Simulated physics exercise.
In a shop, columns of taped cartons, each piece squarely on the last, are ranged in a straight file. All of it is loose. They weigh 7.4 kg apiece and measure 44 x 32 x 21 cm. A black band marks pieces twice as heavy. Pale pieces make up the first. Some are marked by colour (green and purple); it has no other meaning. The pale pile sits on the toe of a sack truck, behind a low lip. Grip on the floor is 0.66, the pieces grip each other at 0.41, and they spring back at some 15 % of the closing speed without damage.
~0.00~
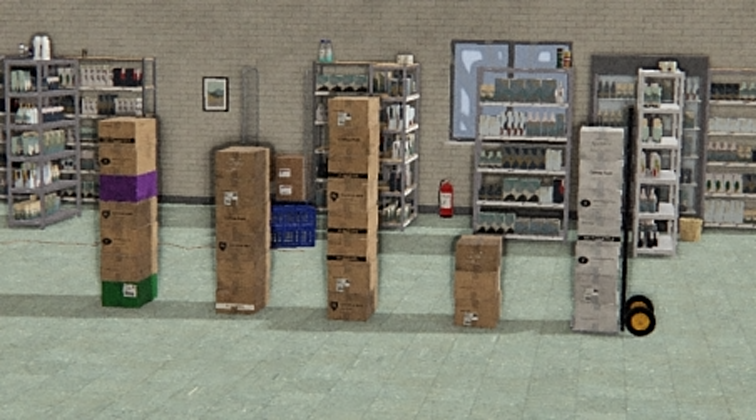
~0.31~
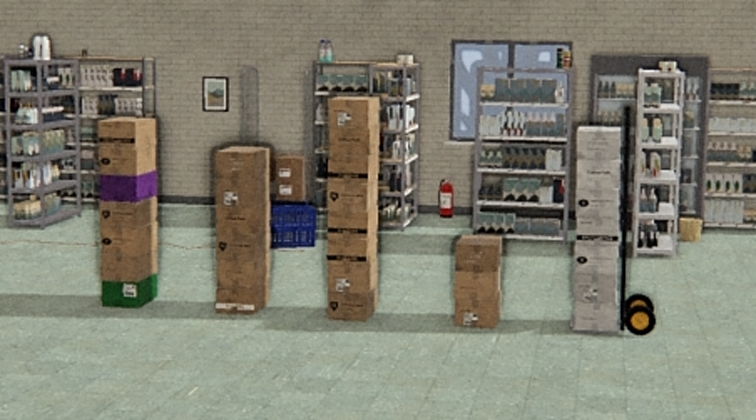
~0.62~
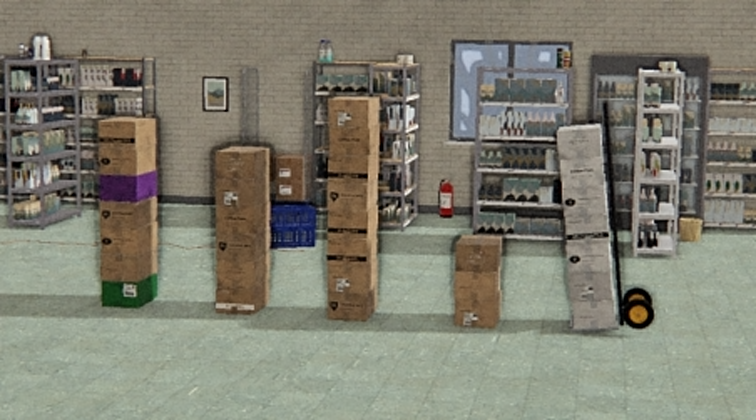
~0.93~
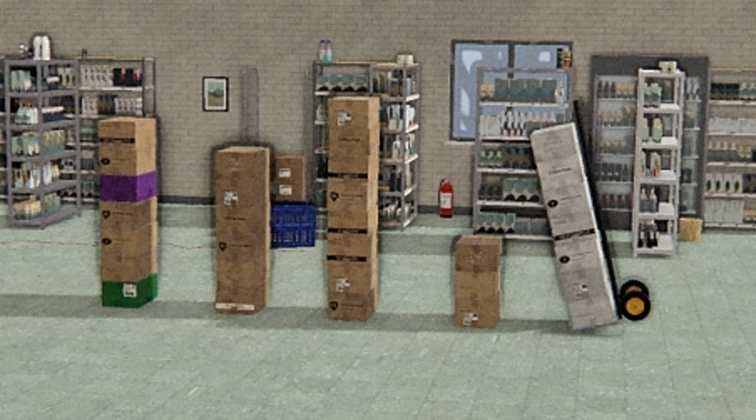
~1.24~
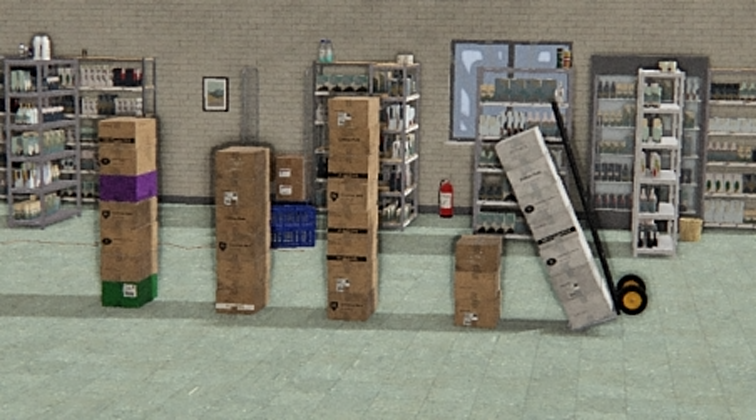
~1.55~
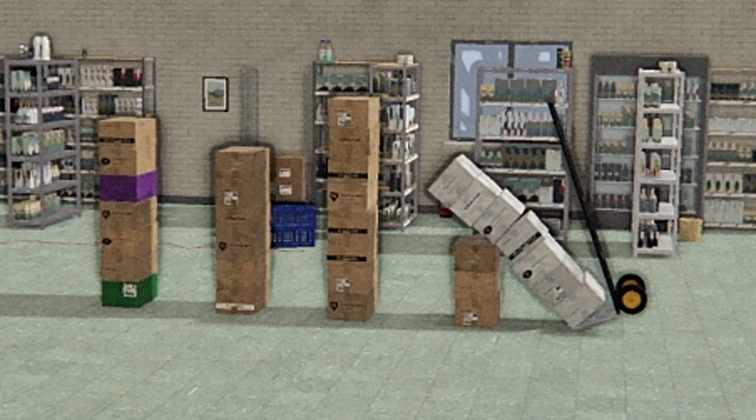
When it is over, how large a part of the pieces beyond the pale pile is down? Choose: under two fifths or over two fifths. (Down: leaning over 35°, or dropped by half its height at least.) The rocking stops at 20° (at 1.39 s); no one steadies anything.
It comes to fewer than two in five.
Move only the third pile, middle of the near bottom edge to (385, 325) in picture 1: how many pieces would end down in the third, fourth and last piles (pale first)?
In that case third 0, fourth 0, last 0.
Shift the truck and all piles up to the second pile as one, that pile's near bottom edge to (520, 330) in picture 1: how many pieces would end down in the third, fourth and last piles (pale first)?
In that case third 0, fourth 0, last 0.
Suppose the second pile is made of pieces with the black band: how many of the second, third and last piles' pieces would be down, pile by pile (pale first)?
In that case second 0, third 0, last 0.
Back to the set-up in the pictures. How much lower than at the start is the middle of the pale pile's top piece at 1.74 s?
Roughly 70 cm.
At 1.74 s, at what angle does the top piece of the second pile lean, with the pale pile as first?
Roughly 0° from upright.
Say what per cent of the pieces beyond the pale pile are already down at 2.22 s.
By then 0 per cent.
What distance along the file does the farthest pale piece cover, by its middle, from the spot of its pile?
Roughly 160 cm along.
Around 1.74 s, 7 of the pale pile down; none of the 24 other cartons down, 1 disturbed.
Around 2.22 s, 7 of the pale pile down; none of the 24 other cartons down, 6 disturbed.
Finally (3.3 s), 7 of the pale pile down; 1 of the 24 other cartons down; purple carton unmoved; green carton unmoved. That is 4 per cent. Seen by the last camera, middles, purple carton near (129, 185), green carton near (130, 289).
